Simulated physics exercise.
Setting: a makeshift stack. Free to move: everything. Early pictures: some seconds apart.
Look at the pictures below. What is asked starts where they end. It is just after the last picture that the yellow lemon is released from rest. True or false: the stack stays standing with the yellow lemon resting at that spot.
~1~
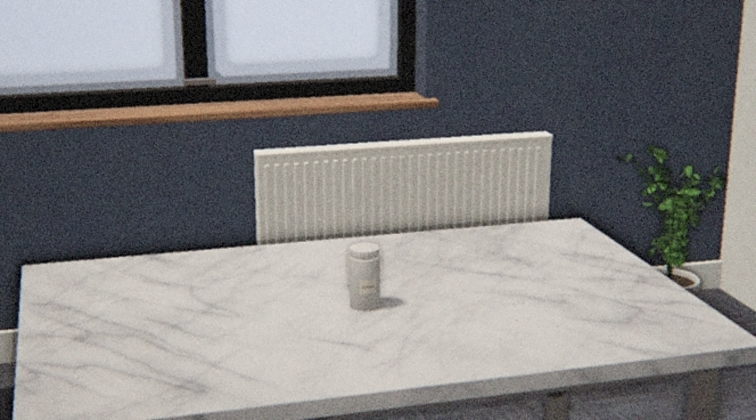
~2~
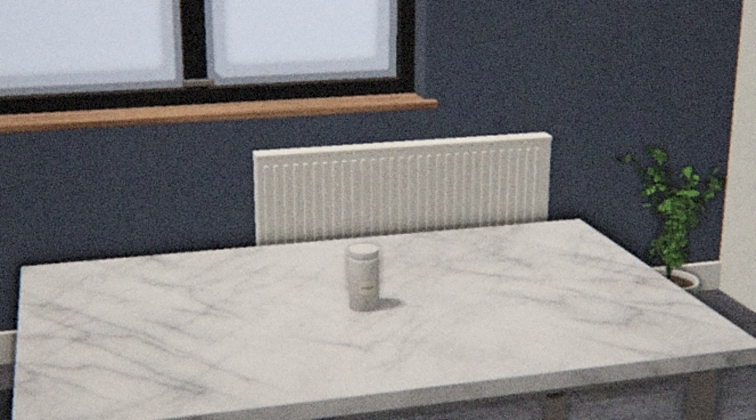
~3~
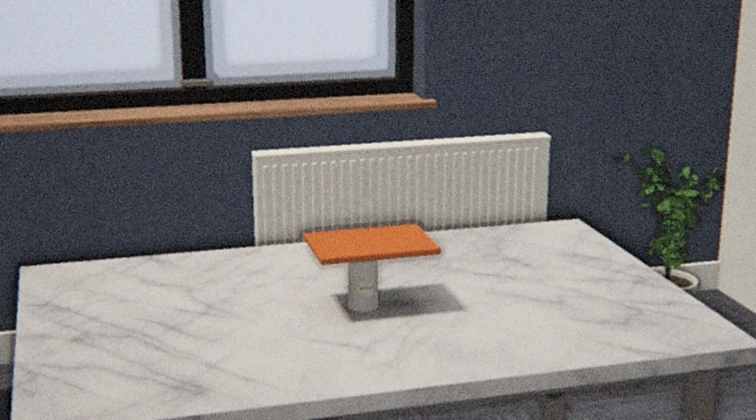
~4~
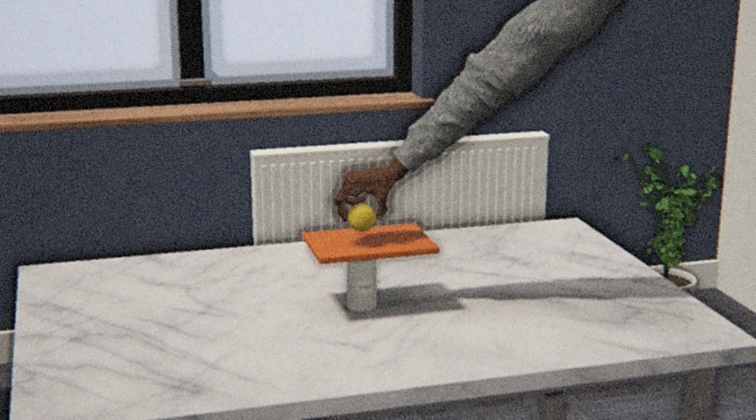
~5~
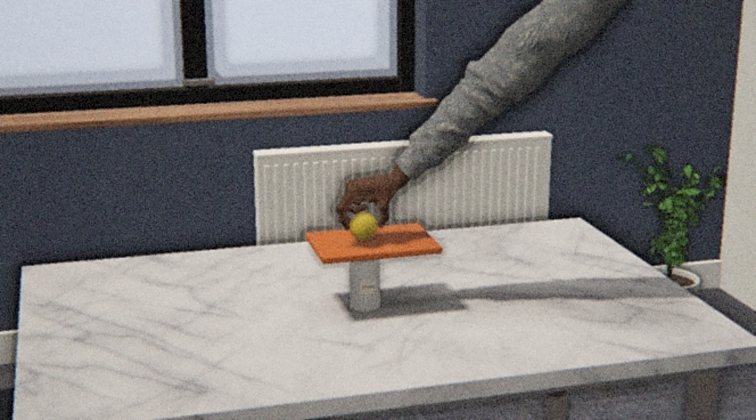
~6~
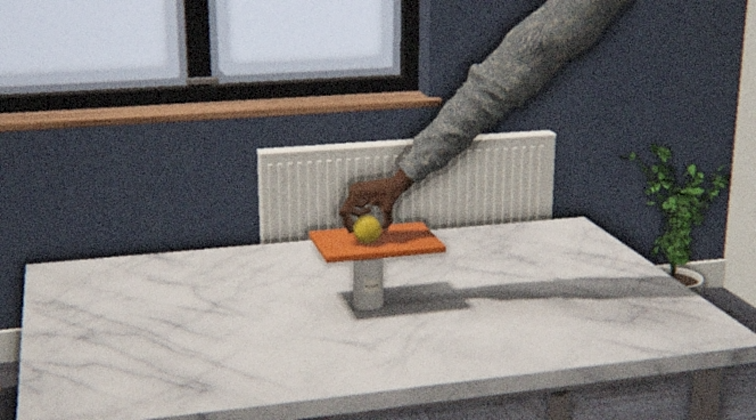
True.
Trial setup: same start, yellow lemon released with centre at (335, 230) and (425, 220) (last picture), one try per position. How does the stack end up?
Stands firm, then topples.
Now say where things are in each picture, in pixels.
The last thing is not in view yet, in the first picture.
The last thing is not in view yet, in the second picture.
The last thing is not in view yet; orange lid (371, 244), in the third picture.
Still above its spot; yellow lemon (362, 218); orange lid (370, 243), in the fourth picture.
Still above its spot; yellow lemon (364, 226); orange lid (373, 243), in the fifth picture.
Set down, still held; yellow lemon (367, 229); orange lid (376, 242), in the sixth picture.
Then, 0.20 s on from there, no change.
Then, 0.40 s on from there, yellow lemon resting near (367, 230).
In the end, all 3 unmoved. At the end, from the last picture's camera, yellow lemon near (367, 230). The stack holds.
